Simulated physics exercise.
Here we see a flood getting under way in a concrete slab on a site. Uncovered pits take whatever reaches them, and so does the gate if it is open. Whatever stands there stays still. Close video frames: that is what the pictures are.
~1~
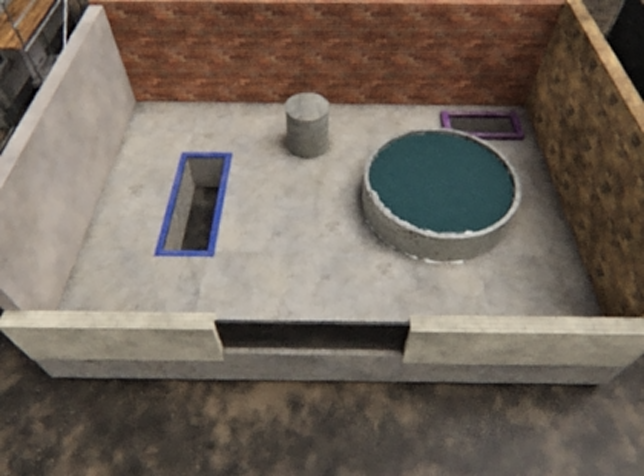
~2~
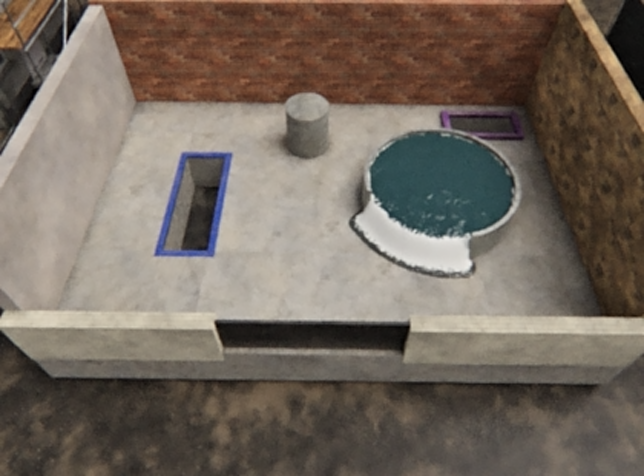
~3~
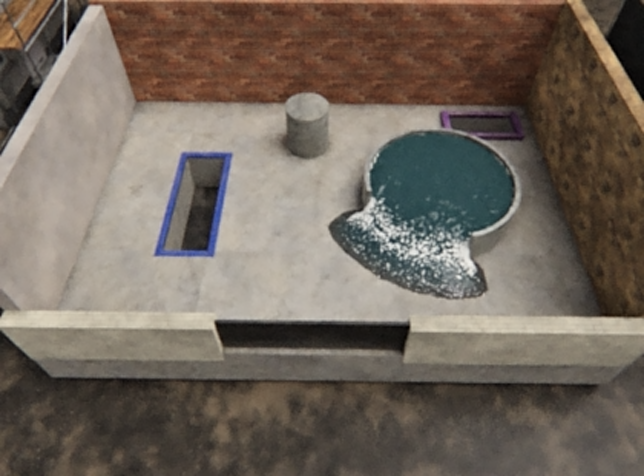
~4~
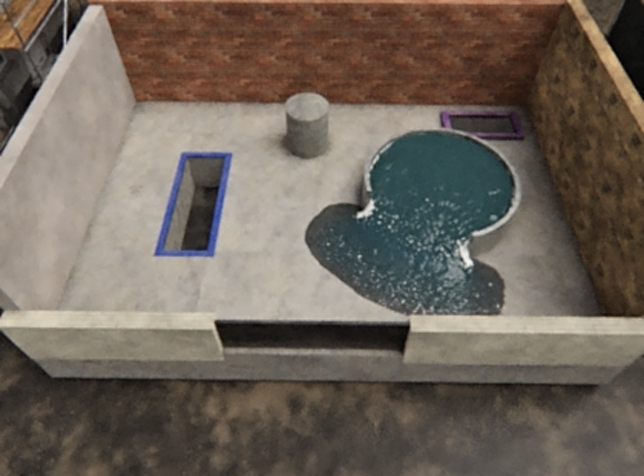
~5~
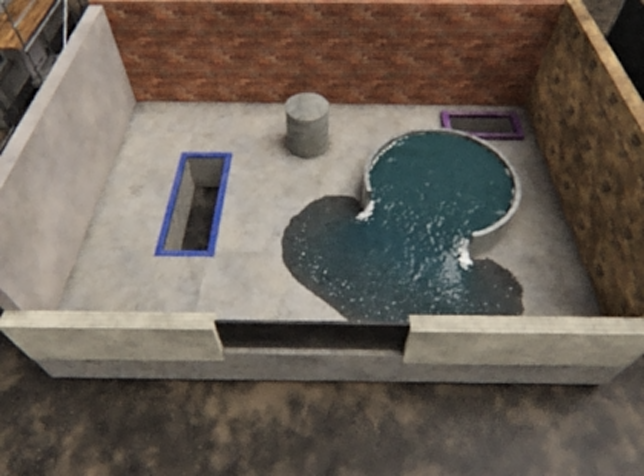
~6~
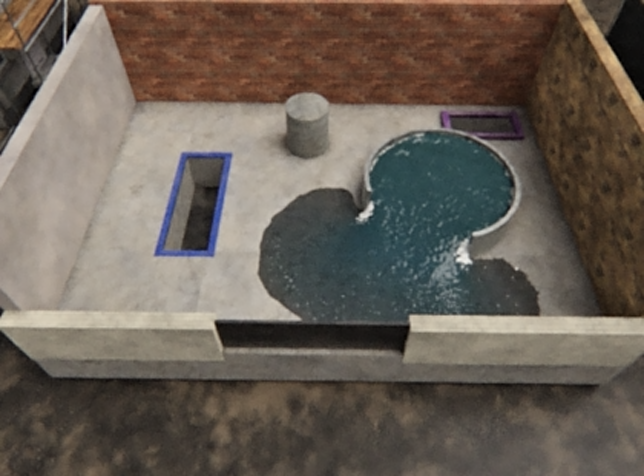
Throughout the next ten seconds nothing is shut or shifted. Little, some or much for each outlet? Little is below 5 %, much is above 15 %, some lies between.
The gate gets little. The blue pit gets much. The purple pit gets little.
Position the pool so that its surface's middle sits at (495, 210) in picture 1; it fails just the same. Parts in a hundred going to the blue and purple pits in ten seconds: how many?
After ten seconds: Blue pit at 30 percent, purple pit at 0 percent.
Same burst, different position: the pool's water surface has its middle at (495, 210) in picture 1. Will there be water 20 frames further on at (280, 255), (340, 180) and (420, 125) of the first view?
In order: Inundated, then unflooded, then unflooded.
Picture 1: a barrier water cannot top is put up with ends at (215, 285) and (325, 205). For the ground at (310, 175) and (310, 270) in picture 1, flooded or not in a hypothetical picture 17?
Going in order, I'd say kept out of it and drenched.
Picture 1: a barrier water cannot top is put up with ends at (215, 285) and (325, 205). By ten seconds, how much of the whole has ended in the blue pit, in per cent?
I'd put the blue pit at roughly 10 %.
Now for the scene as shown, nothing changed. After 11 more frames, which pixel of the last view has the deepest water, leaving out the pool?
Check roughly (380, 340).
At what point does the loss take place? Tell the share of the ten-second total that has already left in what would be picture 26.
Share gone: About 10 %.
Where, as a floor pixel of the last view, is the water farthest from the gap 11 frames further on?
The farthest wet point should be near (47, 335).
A moment on, water covers 30 % of the floor; the gate 0 %, the blue pit 0 %, the purple pit 0 %.
Next, water covers 35 % of the floor; the gate 0 %, the blue pit 1 %, the purple pit 0 %.
Then, water covers 45 % of the floor; the gate 0 %, the blue pit 3 %, the purple pit 0 %.
Later, water covers 75 % of the floor; the gate 0 %, the blue pit 14 %, the purple pit 0 %.
In the end, water covers 100 % of the floor; the gate 0 %, the blue pit 27 %, the purple pit 0 %.
